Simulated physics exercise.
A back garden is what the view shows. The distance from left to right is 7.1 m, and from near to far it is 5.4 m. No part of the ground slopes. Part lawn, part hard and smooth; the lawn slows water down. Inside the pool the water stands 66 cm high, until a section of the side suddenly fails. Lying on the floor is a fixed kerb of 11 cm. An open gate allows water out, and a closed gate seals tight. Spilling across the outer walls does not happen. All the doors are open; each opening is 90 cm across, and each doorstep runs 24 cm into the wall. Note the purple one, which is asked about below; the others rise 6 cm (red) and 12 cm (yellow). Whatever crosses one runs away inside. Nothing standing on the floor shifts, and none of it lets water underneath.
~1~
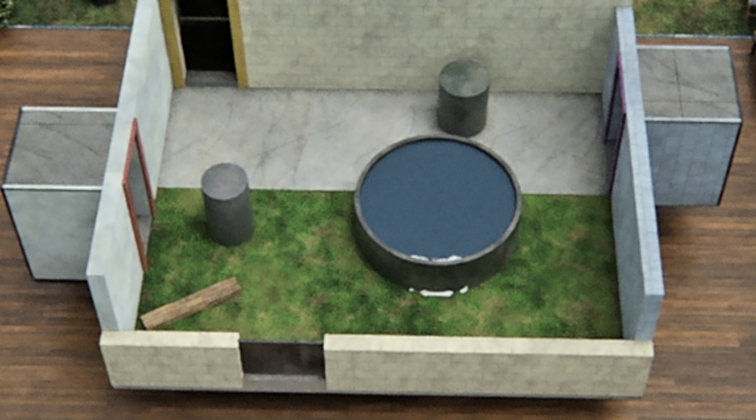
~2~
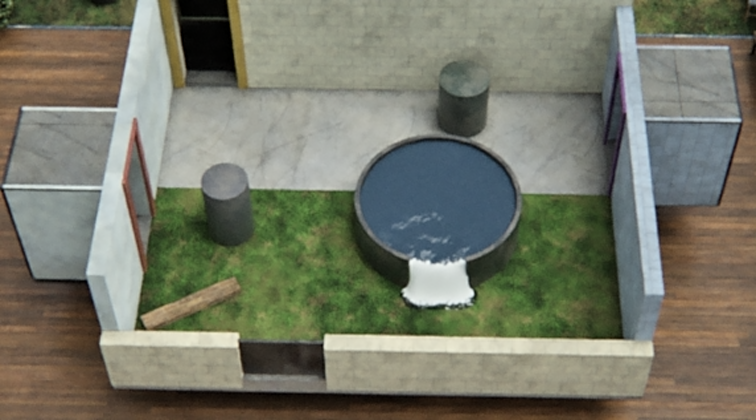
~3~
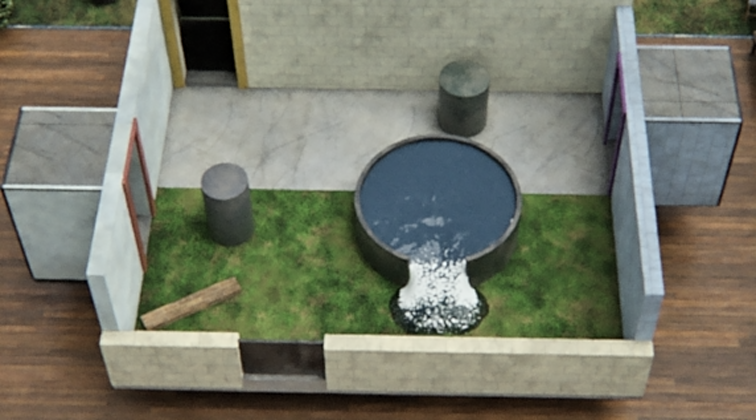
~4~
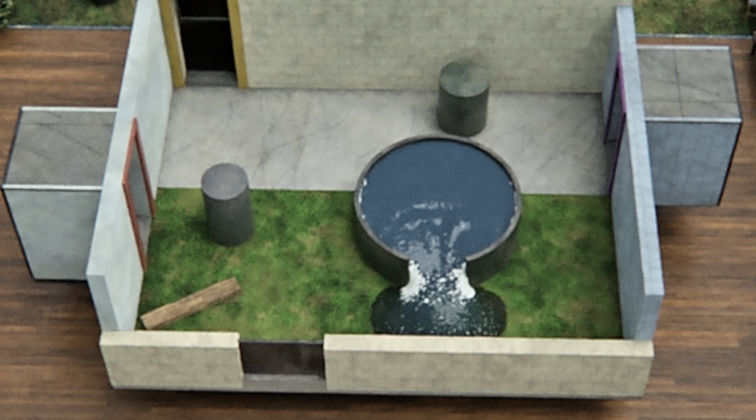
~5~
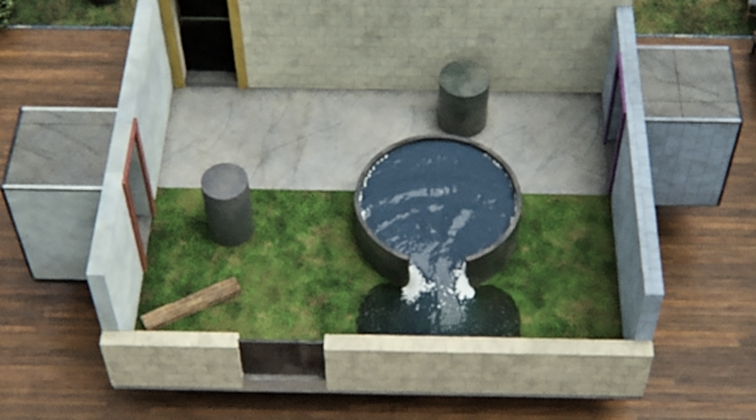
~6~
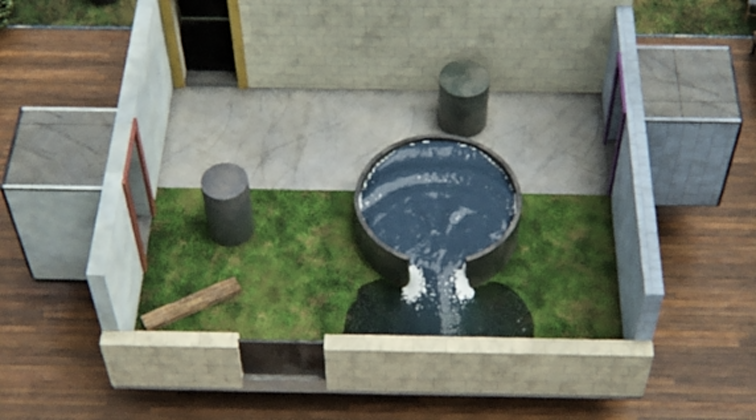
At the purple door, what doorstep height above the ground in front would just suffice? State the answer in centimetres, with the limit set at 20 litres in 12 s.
5.5 cm.
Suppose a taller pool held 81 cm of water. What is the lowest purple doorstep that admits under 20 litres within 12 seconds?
A step of about 8.5 cm does it.
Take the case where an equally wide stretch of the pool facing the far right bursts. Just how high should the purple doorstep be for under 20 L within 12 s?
About 26 cm.
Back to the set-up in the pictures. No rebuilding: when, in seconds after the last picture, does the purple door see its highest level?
9.5 s.
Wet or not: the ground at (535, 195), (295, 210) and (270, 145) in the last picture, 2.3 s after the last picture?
Point by point, the first is spared, the second spared and the third spared.
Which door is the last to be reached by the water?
The yellow door.
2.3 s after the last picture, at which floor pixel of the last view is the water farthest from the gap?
(130, 362).
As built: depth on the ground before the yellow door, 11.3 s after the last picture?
Lab note: Depth approx. 9.5 cm.
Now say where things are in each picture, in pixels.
In the first picture, still water, 66 cm deep, in the pool at (438, 200); the purple door at (616, 125) is dry.
In the second picture, water pours out at (437, 280) and has run 0.3 m, to (416, 305); about 9 cm deep outside, 66 cm at the back.
In the third picture, the gap is at (437, 282), the front 0.7 m out at (461, 330); the back of the pool holds 66 cm.
In the fourth picture, the gap is at (437, 282), the front 1.2 m out at a hidden place; the back of the pool holds 66 cm.
In the fifth picture, the gap is at (437, 282), the front 1.5 m out at a hidden place; the back of the pool holds 66 cm.
In the sixth picture, water pours out at (437, 282) and has run 1.6 m, to a hidden place; about 7 cm deep outside, 64 cm at the back; the purple door at (616, 125), 3.6 m from the gap, is still 3.0 m from the nearest water.
Then, 0.7 s after the last picture water covers 15 % of the floor, deepest (41 cm) near (432, 358); it has not reached the purple door.
Then, 2.3 s after the last picture water covers 40 % of the floor, deepest (28 cm) near (432, 368); it has not reached the purple door.
Then, 11.3 s after the last picture water covers 95 % of the floor, deepest (10 cm) near (444, 369); 9 cm at the purple door, 0 litres in over its 15 cm doorstep.
At the purple door as built, the water peaked near 10 cm, 9.5 s after the last picture.
With a doorstep of 5 cm, 28 litres would have come in within the 12 s; with 7 cm, 10 litres. So under 20 litres takes about 5.5 cm.
